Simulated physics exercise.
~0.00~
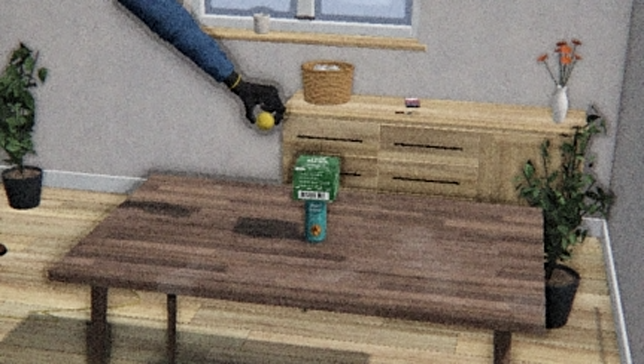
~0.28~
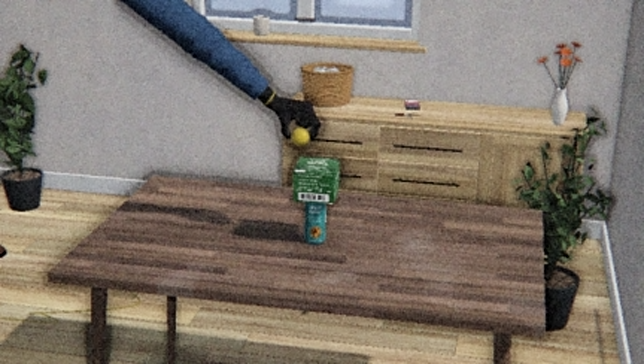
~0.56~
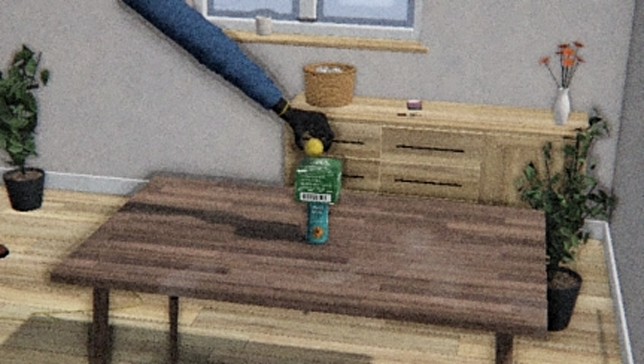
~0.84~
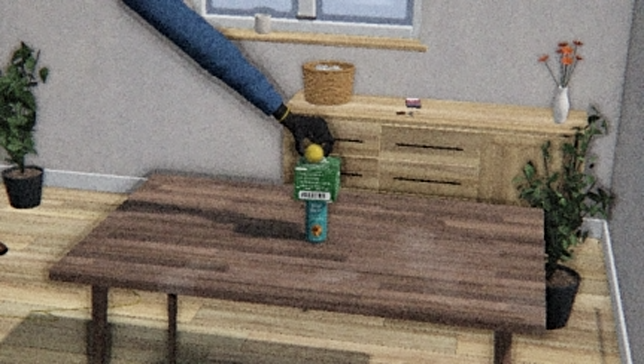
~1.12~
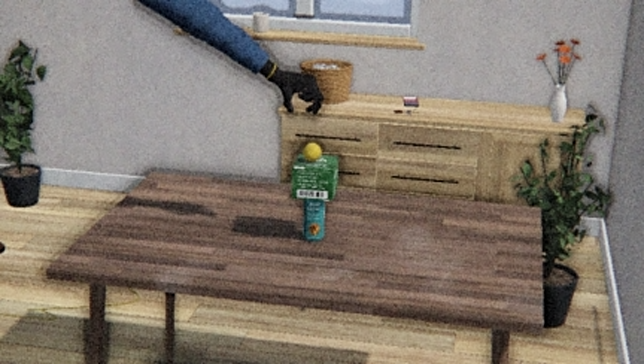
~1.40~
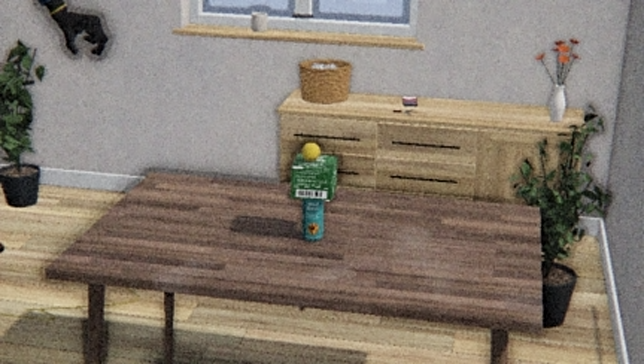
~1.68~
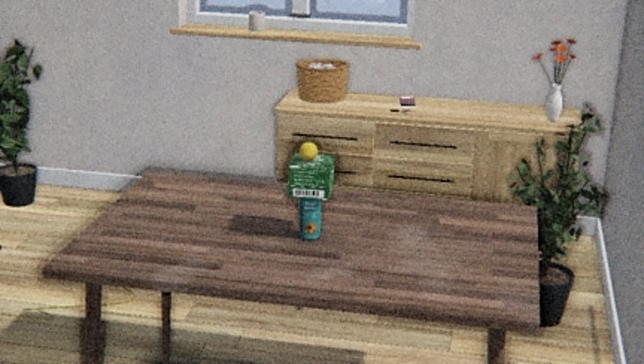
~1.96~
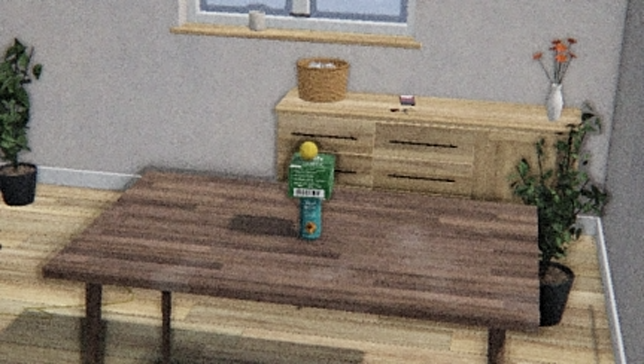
A slightly swaying view looks down into a room with a dark wooden table in front, a pale wooden sideboard, a basket and a vase of orange flowers behind, and leafy plants on both sides. On the table, a green box sits atop an upright turquoise can. A blue-sleeved arm with a black-gloved hand reaches in from the upper left, carrying a yellow lemon rightward and lowering it onto the box. The hand lets go and draws back out of view to the left. The lemon stays on top, and the pile stands still, all three things in place.
